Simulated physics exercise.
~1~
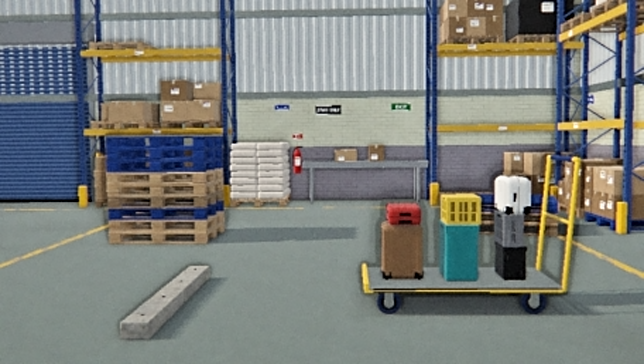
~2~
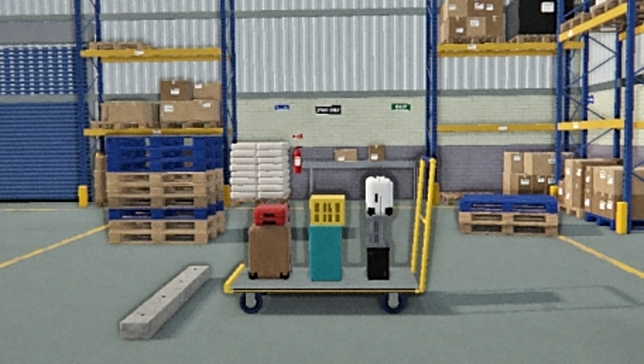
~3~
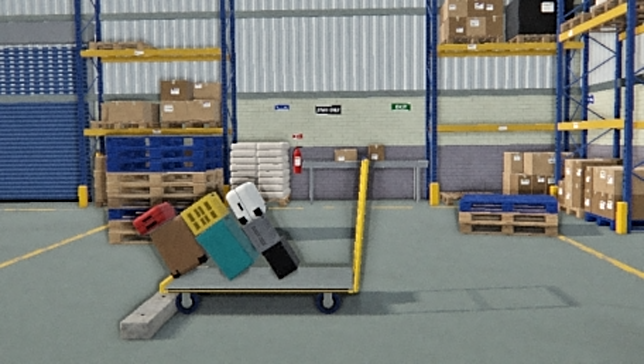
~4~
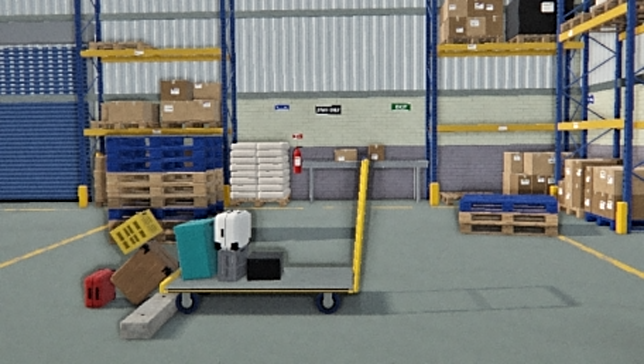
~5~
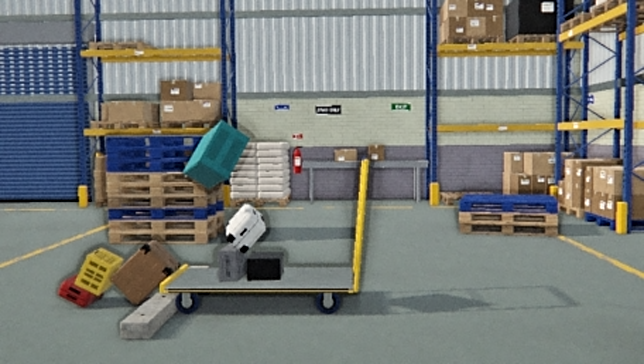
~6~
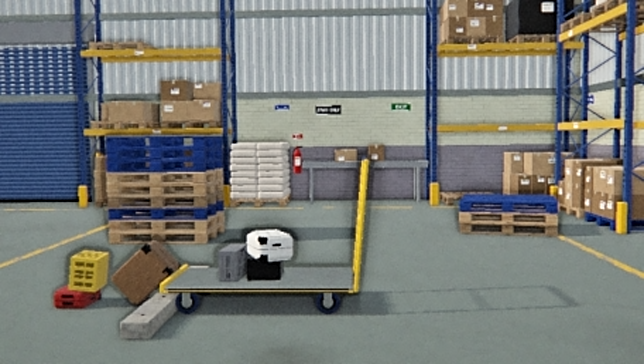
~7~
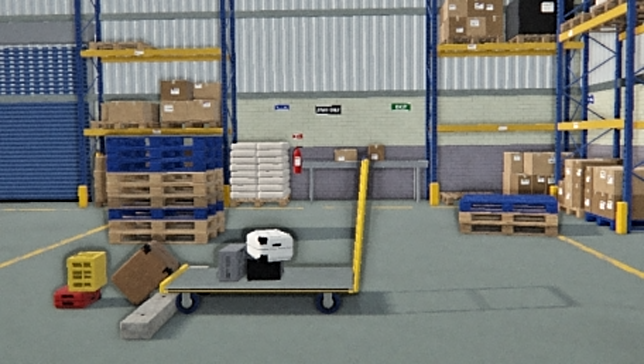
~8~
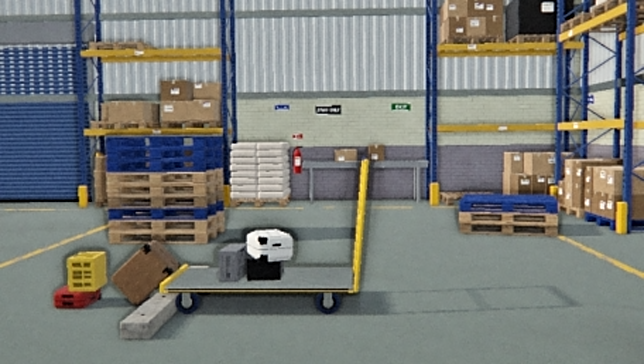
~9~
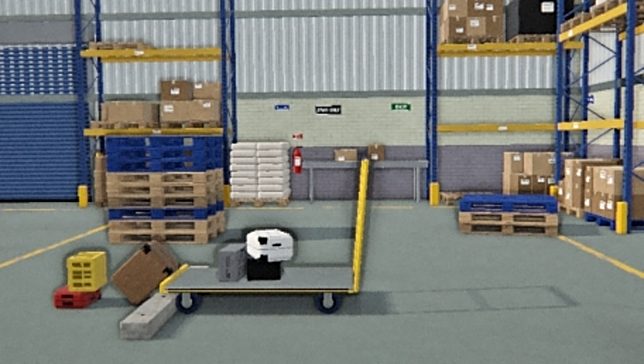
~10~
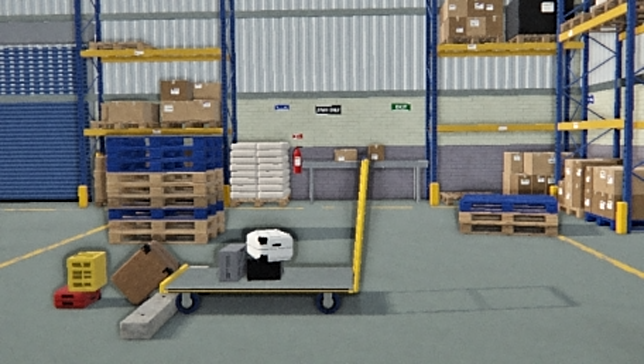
The video shows a flat cart loaded with stacked cases and crates rolling left across a warehouse floor until it stops against a kerb, toppling the load. The brown and red suitcases and yellow crate end up beyond the front edge, while white, grey and black pieces remain aboard.
